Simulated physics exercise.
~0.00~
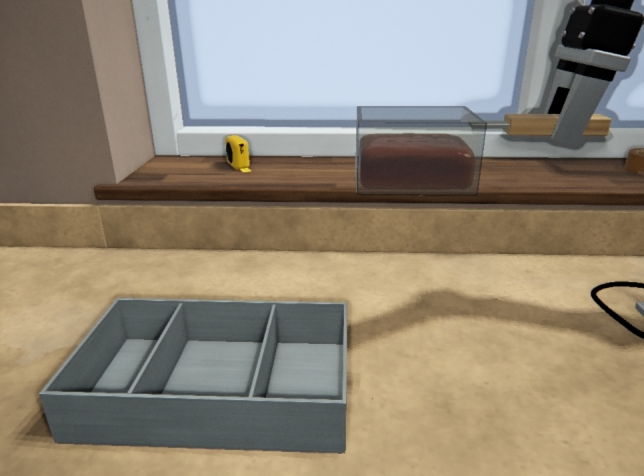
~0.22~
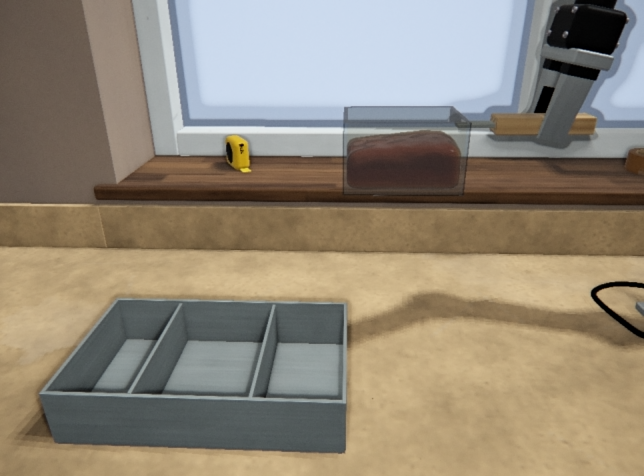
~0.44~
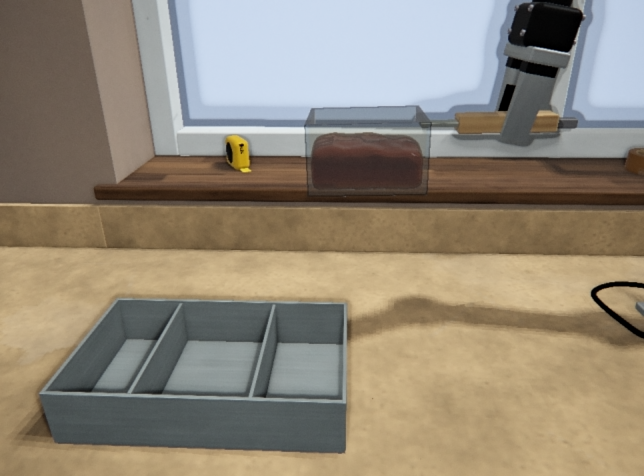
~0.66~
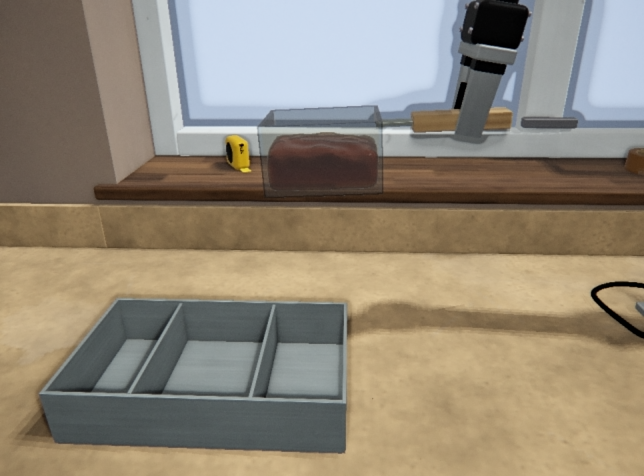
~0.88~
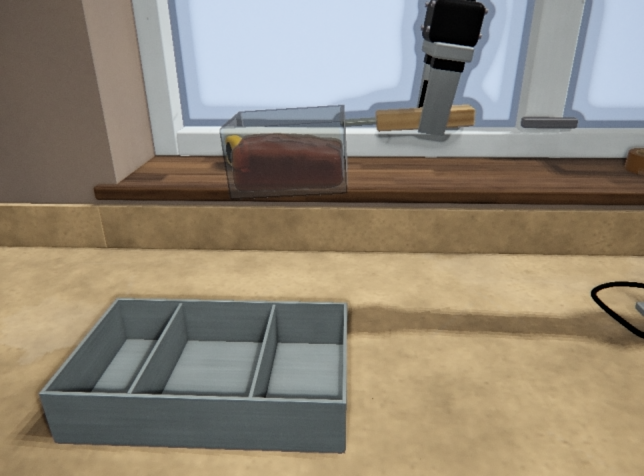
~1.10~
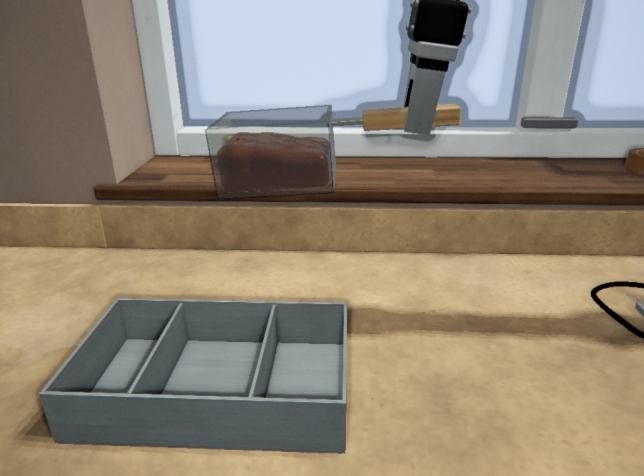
On a windowsill above a tan countertop with a divided gray tray, a robotic gripper moves a clear box of reddish-brown contents to the left, and the box passes in front of a small yellow object, hiding it.
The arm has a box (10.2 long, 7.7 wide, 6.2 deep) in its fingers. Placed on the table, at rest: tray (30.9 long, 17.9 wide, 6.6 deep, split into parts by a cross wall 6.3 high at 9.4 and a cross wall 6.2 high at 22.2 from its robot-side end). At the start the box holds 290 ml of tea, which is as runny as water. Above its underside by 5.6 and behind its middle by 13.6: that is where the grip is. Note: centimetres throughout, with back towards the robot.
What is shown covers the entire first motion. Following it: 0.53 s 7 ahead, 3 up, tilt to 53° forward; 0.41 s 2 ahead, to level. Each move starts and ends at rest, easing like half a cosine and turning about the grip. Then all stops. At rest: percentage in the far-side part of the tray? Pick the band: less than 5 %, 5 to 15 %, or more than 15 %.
Less than 5 %.
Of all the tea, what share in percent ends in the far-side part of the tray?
Near 0 %.
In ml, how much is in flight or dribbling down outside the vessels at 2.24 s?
Estimate: Around 0 ml.
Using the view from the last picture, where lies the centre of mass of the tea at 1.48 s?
Estimated centre sits near (255, 216).
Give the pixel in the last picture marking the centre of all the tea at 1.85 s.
(205, 245), about.
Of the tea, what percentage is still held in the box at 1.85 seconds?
Remaining share: Close to 70 per cent.
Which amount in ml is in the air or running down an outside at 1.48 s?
15 ml.
By 1.48 s, tilted 43° forward, liquid up to 26 above the table; 270 ml in the box, 15 ml in the air or running down outside.
By 1.85 s, tilted 23° forward, liquid up to 106 above the table; 200 ml in the box, 80 ml in the middle part, 10 ml in the air or running down outside.
By 2.24 s, level, liquid up to 40 above the table; 195 ml in the box, 80 ml in the middle part, 5 ml on the table or floor.
By 3.04 s, level, liquid up to 34 above the table; 195 ml in the box, 80 ml in the middle part, 10 ml on the table or floor.
Final state, 195 ml in the box, 80 ml in the middle part, 10 ml on the table or floor. That is 0 % in the far-side part of the tray.
